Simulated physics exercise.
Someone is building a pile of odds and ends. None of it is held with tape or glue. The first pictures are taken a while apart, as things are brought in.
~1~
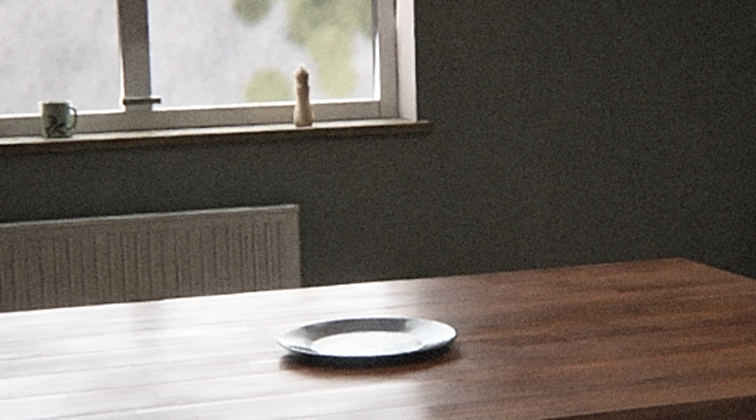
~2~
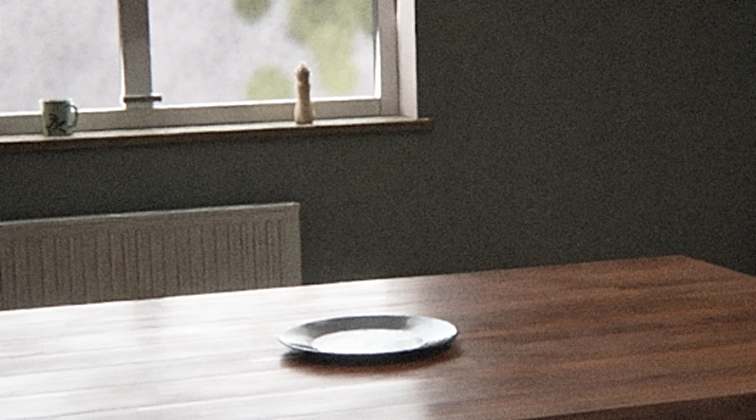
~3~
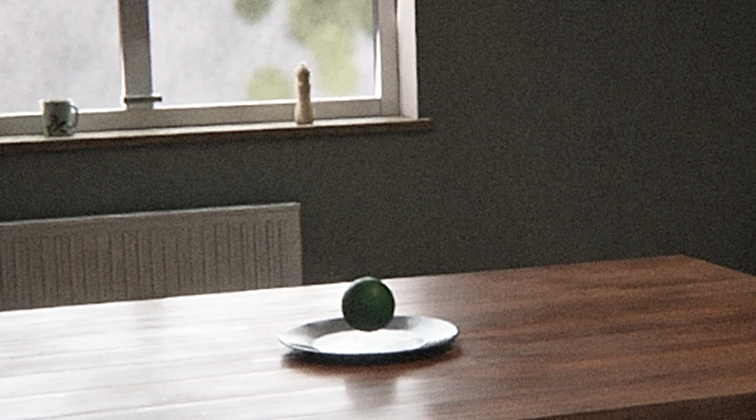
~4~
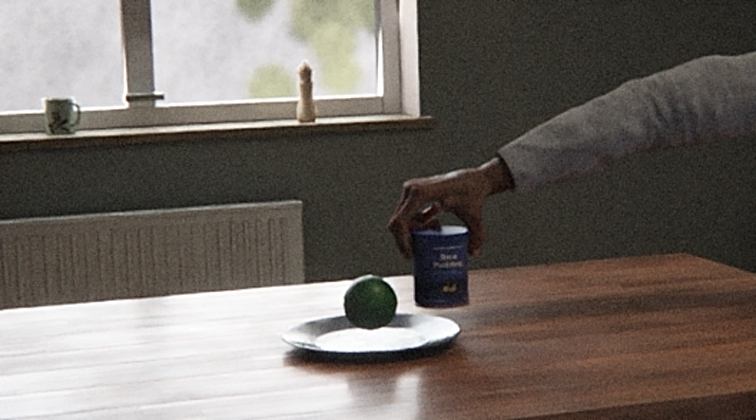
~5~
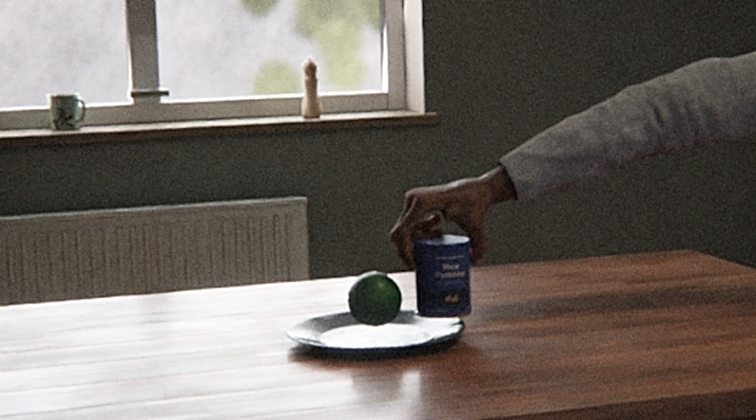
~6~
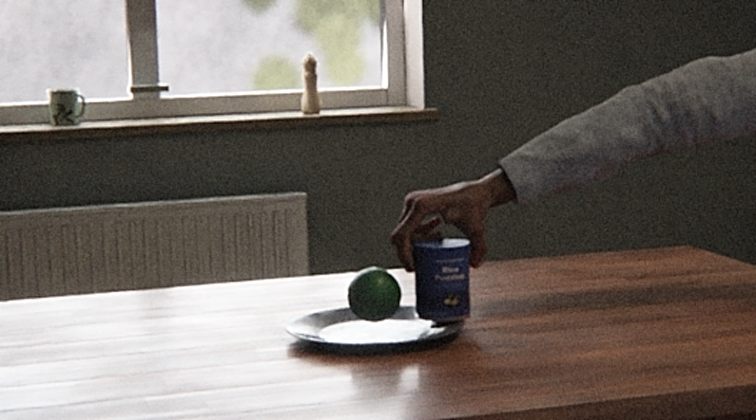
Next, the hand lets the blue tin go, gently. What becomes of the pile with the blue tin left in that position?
I reckon it sits tight.
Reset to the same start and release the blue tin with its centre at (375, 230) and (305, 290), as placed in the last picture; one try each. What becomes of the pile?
Result 1: Pile falls; result 2: Pile stable.
Then, 0.90 s past the last view, nothing moves.
Then, 2.00 s past the last view, blue tin resting near (442, 280).
Finally, all 3 still in place. Final places as the last picture's camera would see them, blue tin near (442, 280). The pile stays up.
